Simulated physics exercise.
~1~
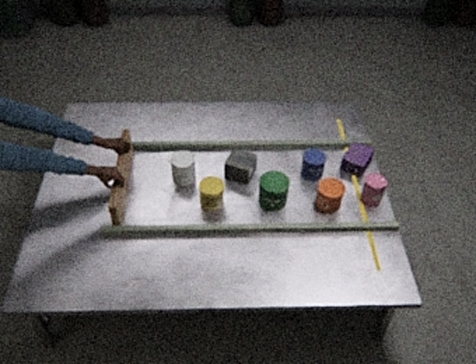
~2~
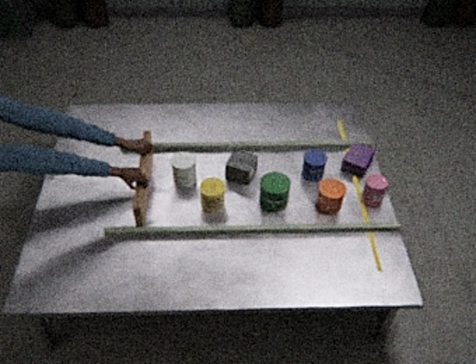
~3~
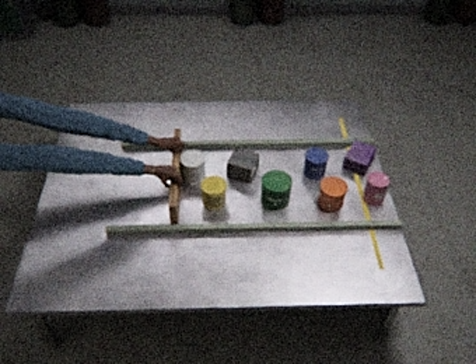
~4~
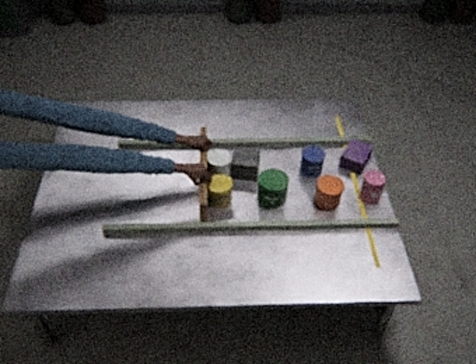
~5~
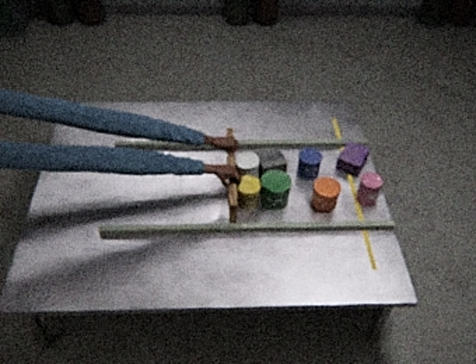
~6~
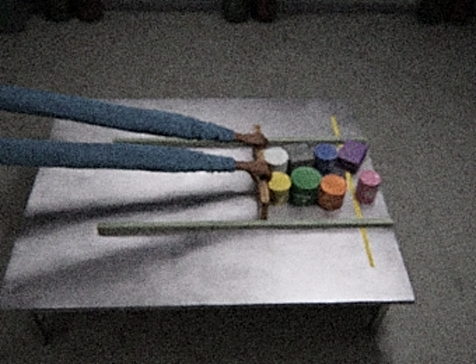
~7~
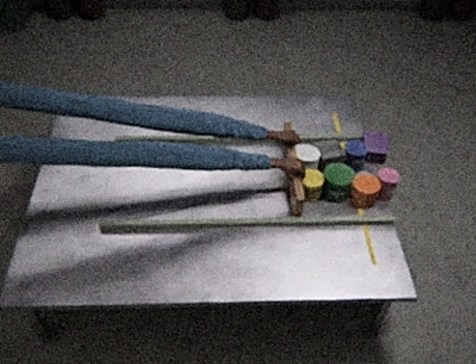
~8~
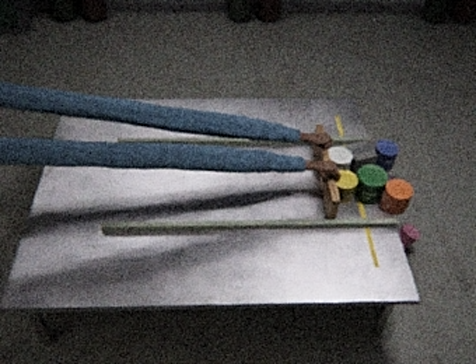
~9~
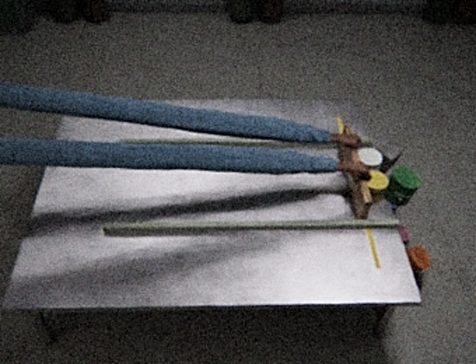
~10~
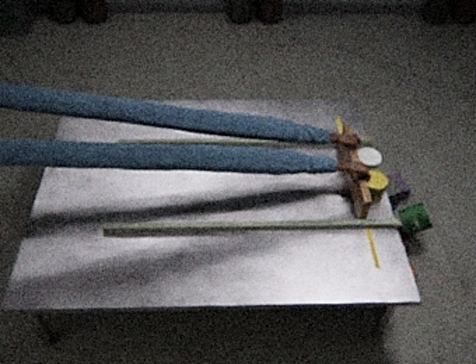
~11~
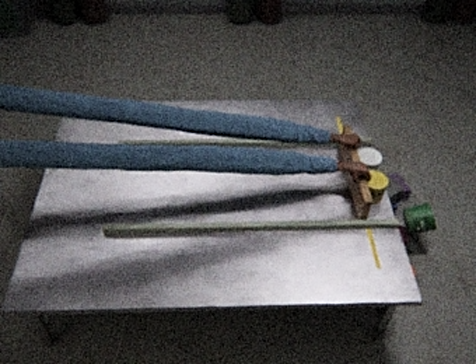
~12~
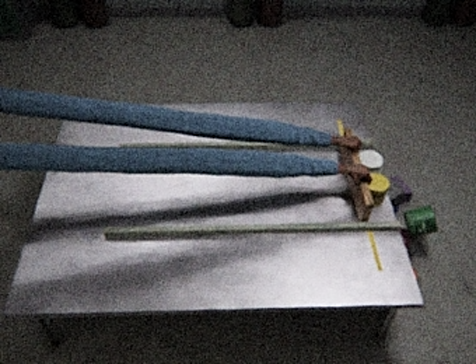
Two hands slide a plank rightward, pushing six objects off the table while two remain.
